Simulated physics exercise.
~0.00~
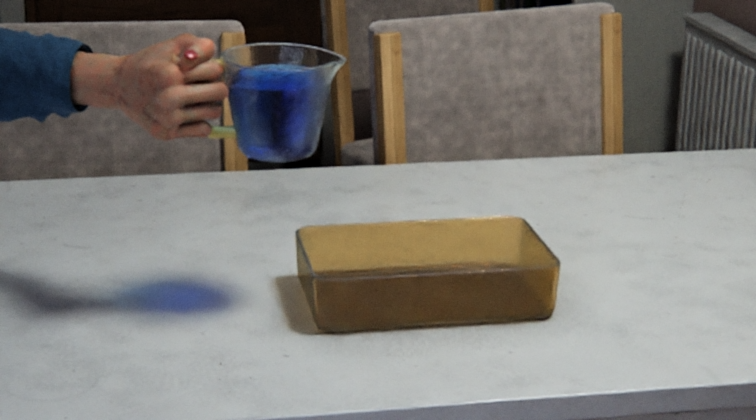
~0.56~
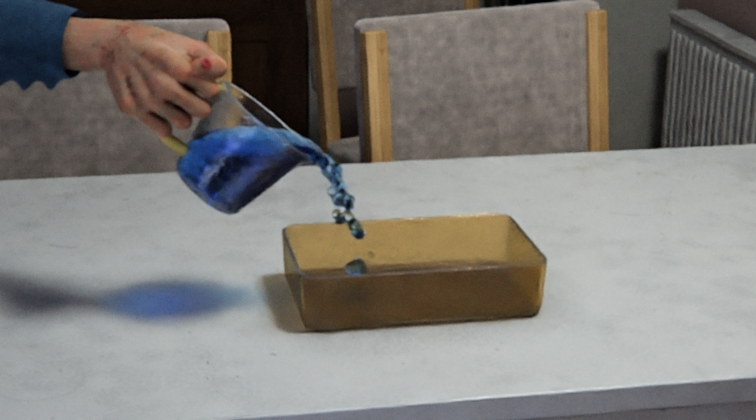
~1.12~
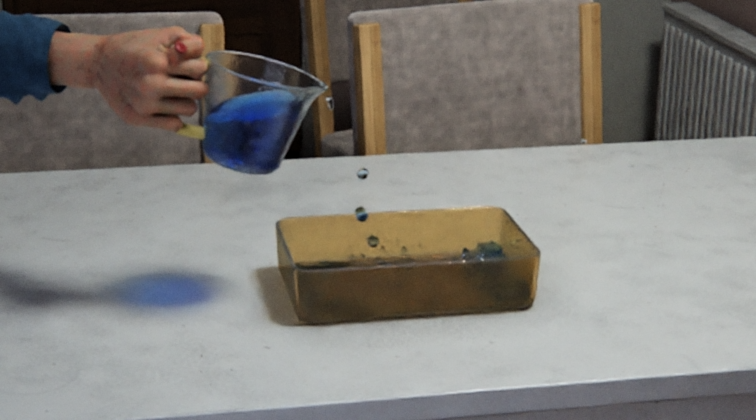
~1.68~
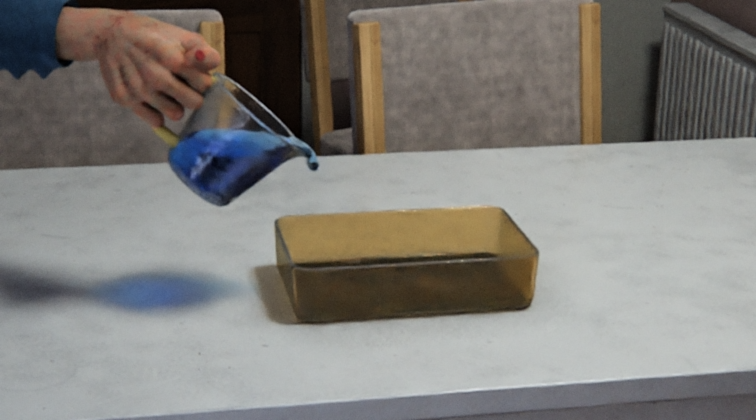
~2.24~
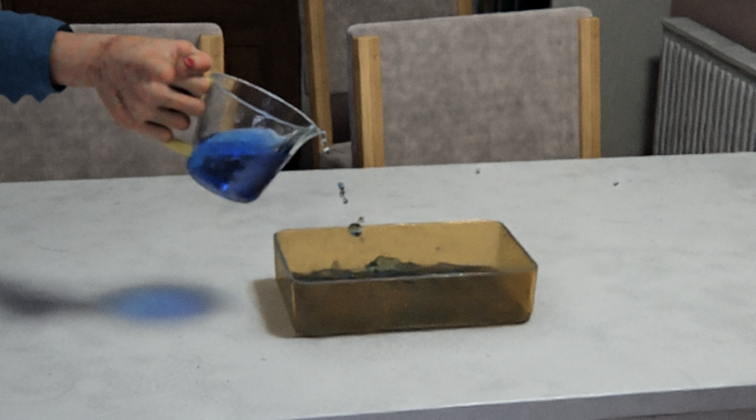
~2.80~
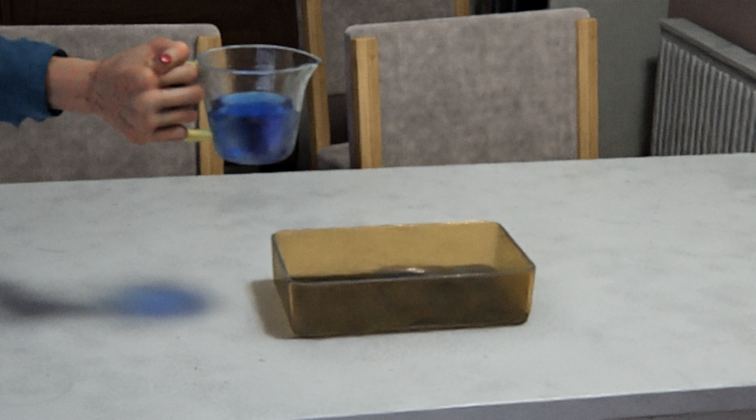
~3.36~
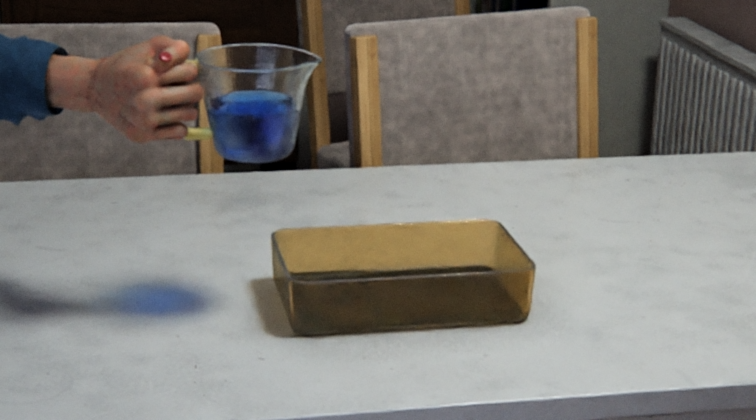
At a pale table with chairs behind it, a hand tilted a glass jug of blue liquid and poured some into an amber oblong dish, eased back, tipped it again for a second pour, then levelled the jug, which still held plenty.
